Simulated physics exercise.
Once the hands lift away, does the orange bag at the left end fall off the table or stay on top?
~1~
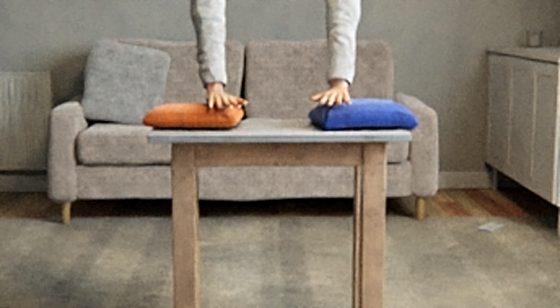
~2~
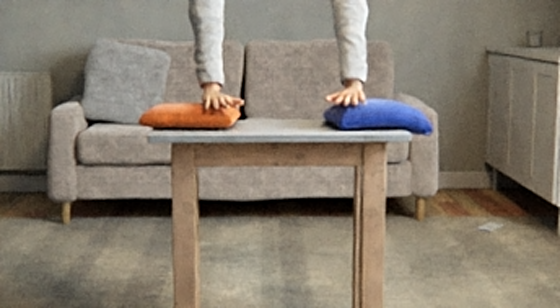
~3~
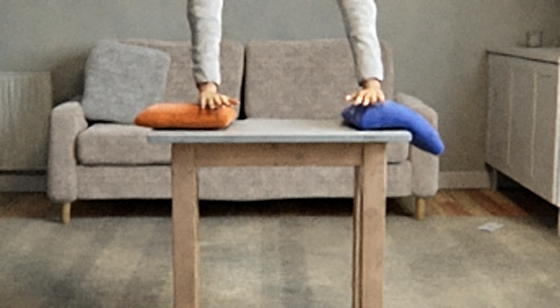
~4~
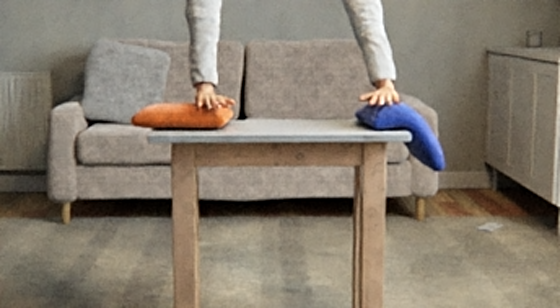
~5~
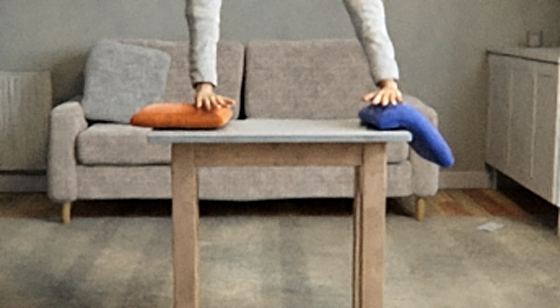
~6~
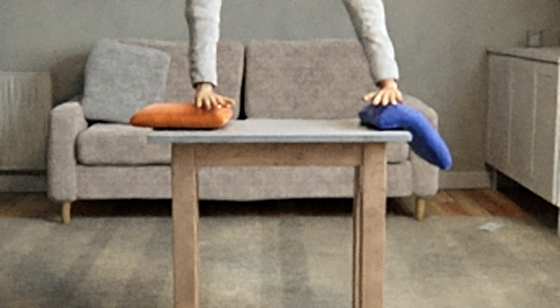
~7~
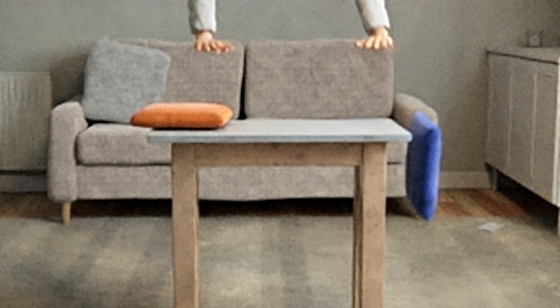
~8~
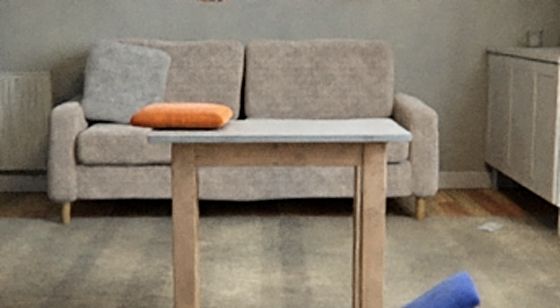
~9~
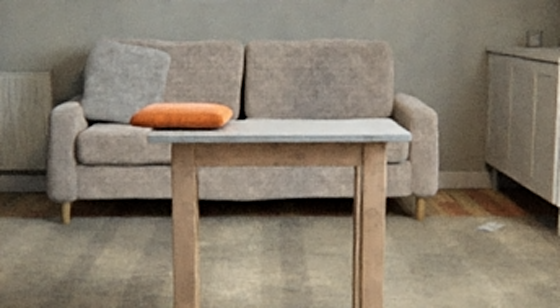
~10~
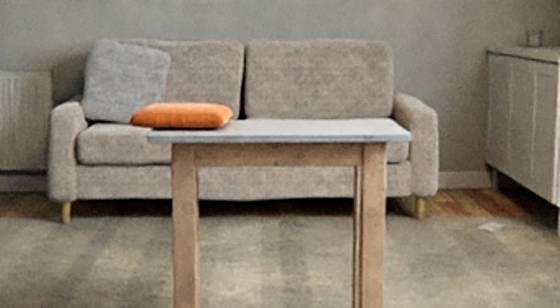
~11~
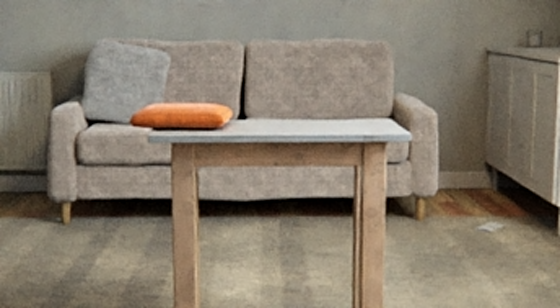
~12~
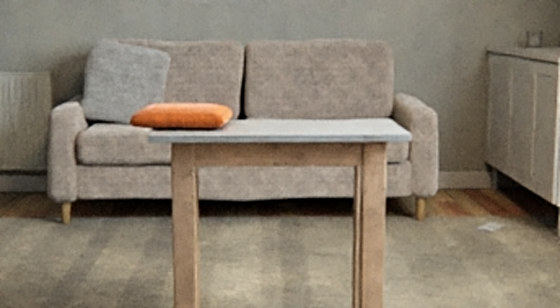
The orange bag stays on top of the table. Only the blue bag at the right end tips over and falls.
